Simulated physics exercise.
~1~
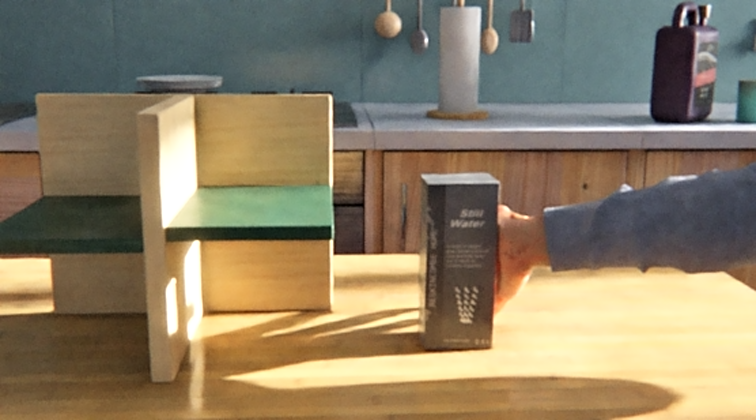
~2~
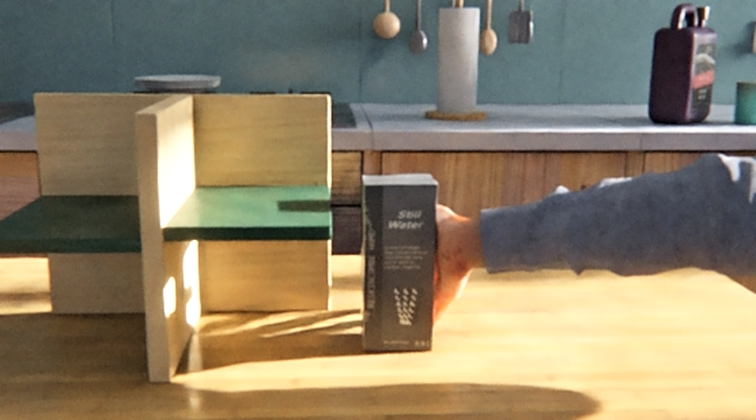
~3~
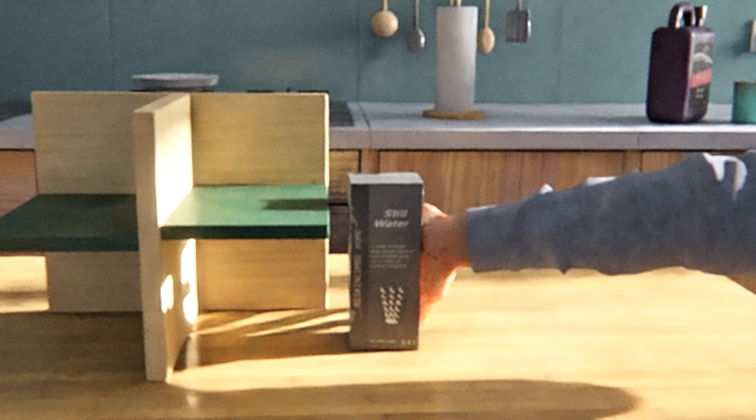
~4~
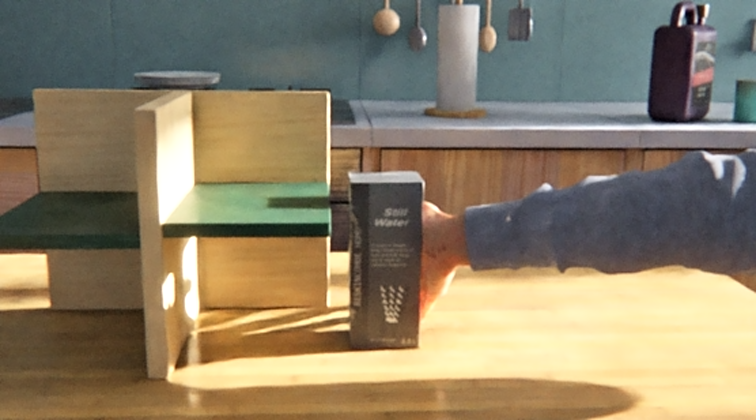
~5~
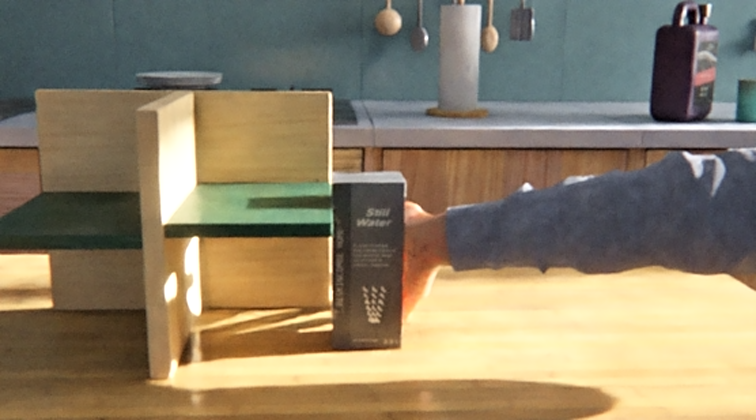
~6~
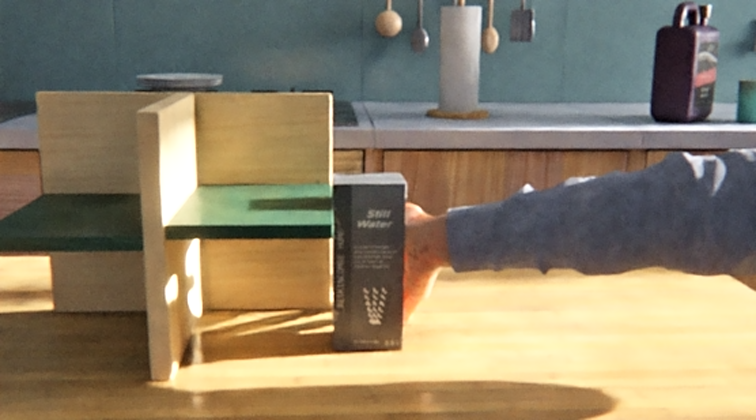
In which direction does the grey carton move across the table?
The grey carton moves to the left, toward the green shelf.
The video shows a hand pushing an upright grey carton left across a wooden table toward a low green shelf set between pale wooden panels. The carton pauses briefly, moves a little farther, and ends stopped at the shelf's edge, with the hand still on it.
